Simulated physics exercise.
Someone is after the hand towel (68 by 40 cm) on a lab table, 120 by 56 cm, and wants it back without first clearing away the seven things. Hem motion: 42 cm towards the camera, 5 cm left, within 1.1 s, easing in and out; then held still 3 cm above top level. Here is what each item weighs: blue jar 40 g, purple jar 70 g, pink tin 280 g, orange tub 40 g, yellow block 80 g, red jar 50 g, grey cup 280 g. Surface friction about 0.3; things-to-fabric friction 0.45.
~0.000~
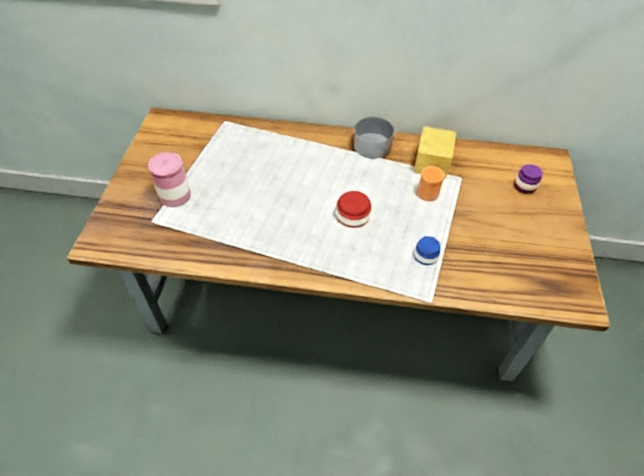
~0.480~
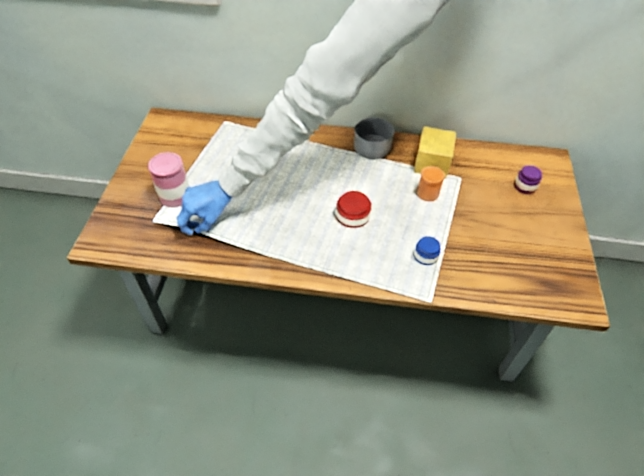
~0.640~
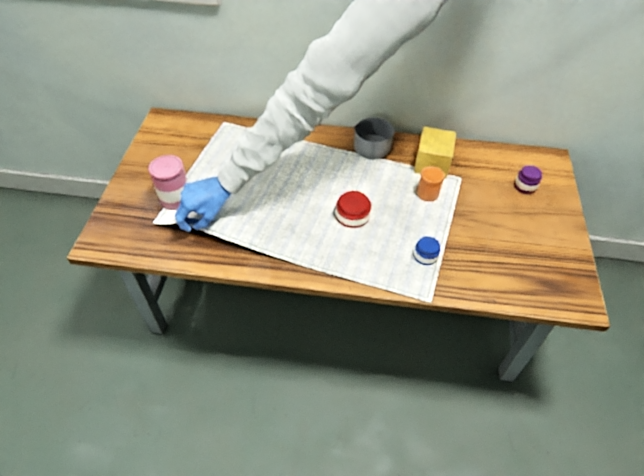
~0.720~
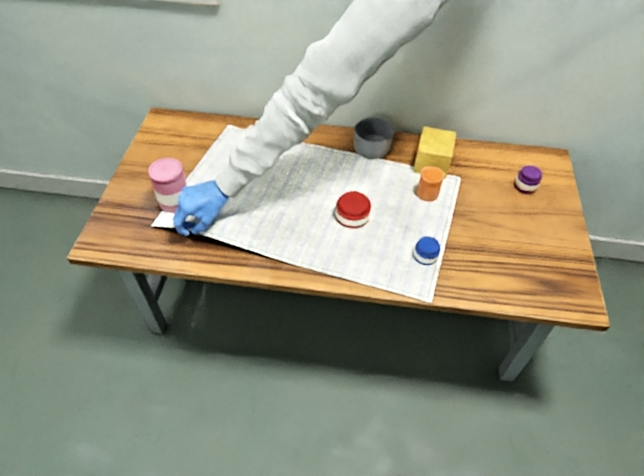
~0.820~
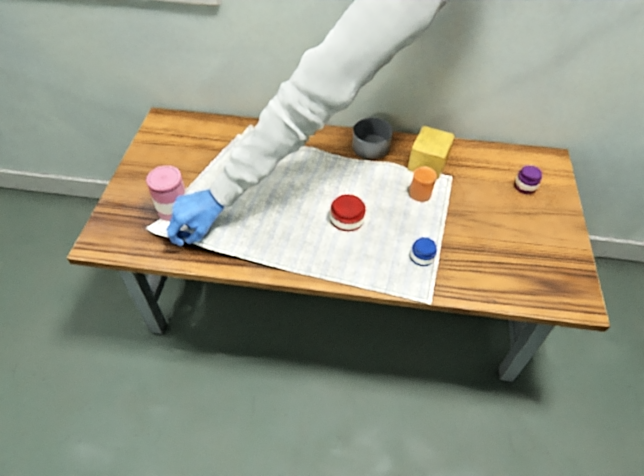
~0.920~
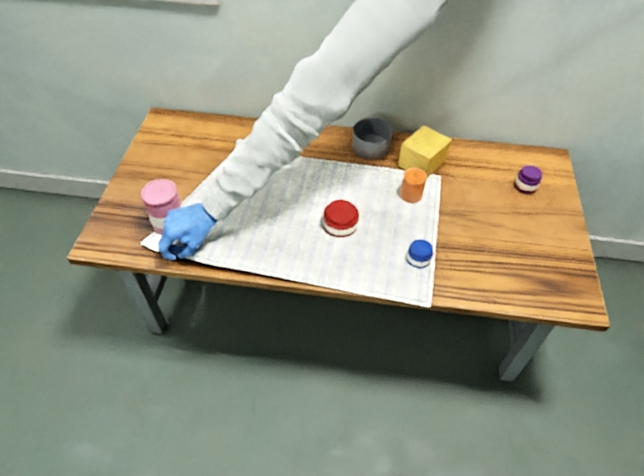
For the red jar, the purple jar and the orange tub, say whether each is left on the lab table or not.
Red jar: Not left on it; purple jar: Left on it; orange tub: Not left on it.
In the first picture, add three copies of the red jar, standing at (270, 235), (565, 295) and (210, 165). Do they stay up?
First leaves the top, second keeps its place, third leaves the top.
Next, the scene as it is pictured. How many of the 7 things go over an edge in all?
Counted result: 4.
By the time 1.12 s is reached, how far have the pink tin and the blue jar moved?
Pink tin 20 cm, blue jar 6 cm.
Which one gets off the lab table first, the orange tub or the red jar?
First: Red.
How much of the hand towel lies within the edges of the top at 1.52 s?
Some 45 in a hundred.
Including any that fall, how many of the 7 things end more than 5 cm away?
The number is 5.
After 1.1 s, 85 % of the hand towel is still over the top; orange tub 12 cm off its start, red jar 12 cm off its start, pink tin 20 cm off its start.
After 1.3 s, 65 % of the hand towel is still over the top; orange tub 21 cm off its start, red jar 21 cm off its start, pink tin 33 cm off its start.
After 1.5 s, 45 % of the hand towel is still over the top; orange tub 29 cm off its start at (323, 207), red jar 28 cm off its start at (265, 269), pink tin over the edge.
After 1.7 s, 35 % of the hand towel is still over the top; red jar over the edge, orange tub 35 cm off its start, pink tin over the edge.
After 3.3 s, 0 % of the hand towel is still over the top; orange tub over the edge, red jar over the edge, purple jar 0 cm off its start at (532, 172), pink tin over the edge.
